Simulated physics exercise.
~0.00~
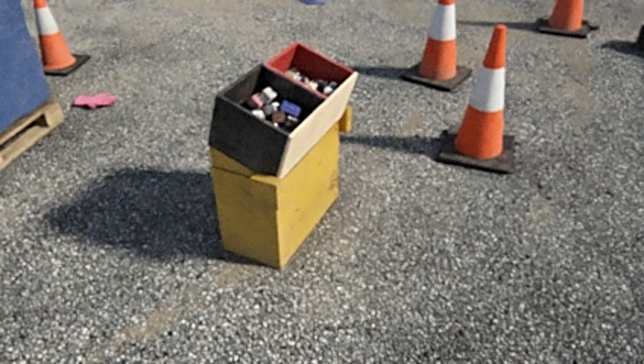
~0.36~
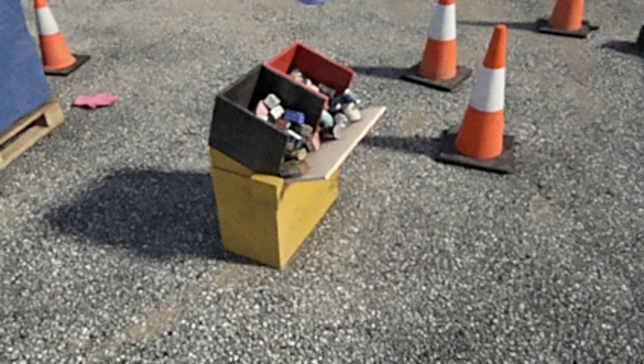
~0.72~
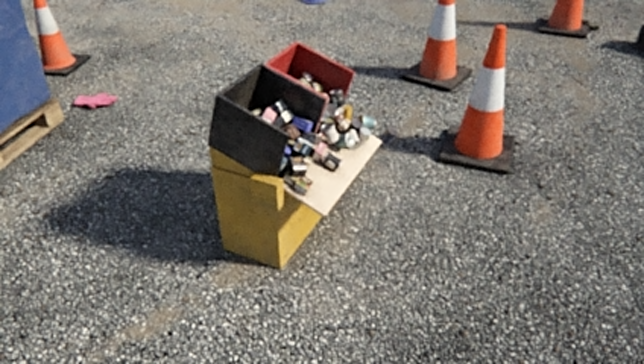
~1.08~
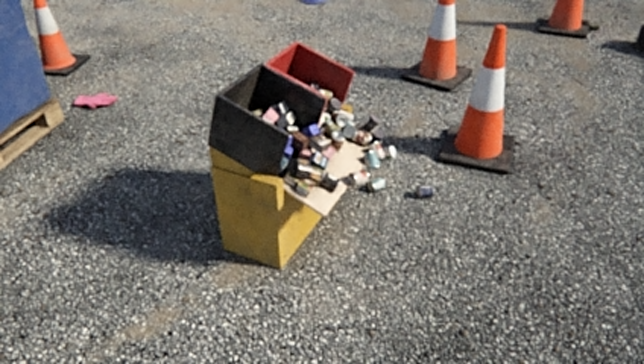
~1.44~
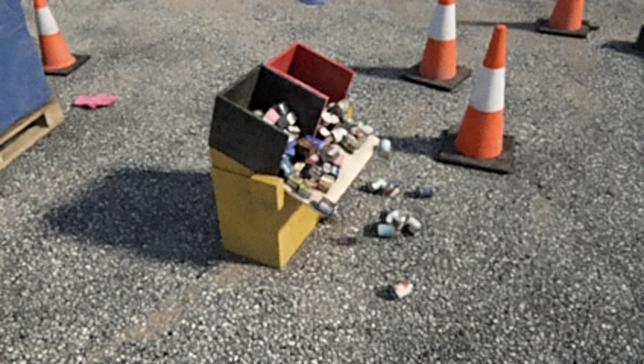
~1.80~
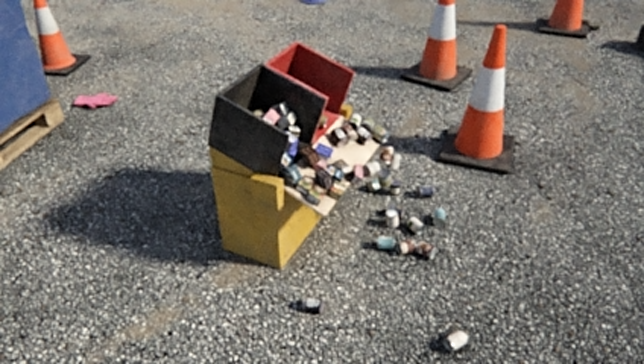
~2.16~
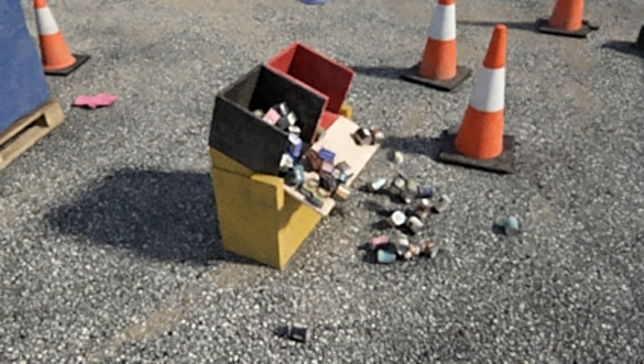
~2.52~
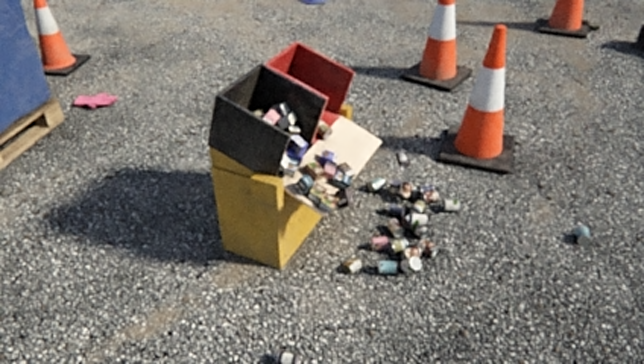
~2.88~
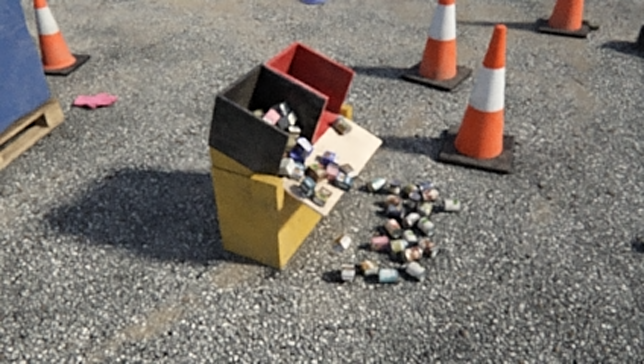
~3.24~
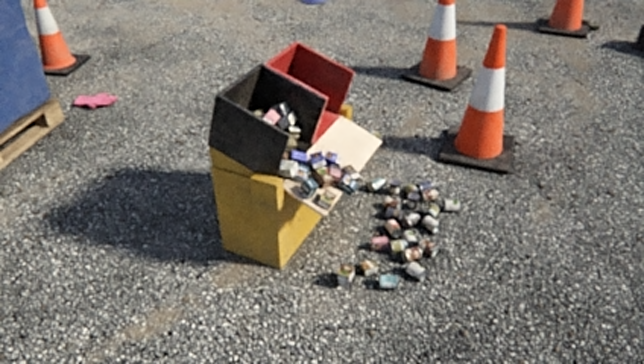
The clip opens on a black bin and a red bin full of small items, tilted side by side on a yellow stand on gravelly ground, with orange and white cones behind. The pale flap along their lower right side swings down, and the load begins sliding out onto it. The pieces spread across the lowered flap, and the first few drop off its edge. More tumble down in a stream, with a few stray ones rolling away toward the front and right. The flow thins and stops, leaving a cluster on the ground beside the stand and others still resting on the flap and in the bins.
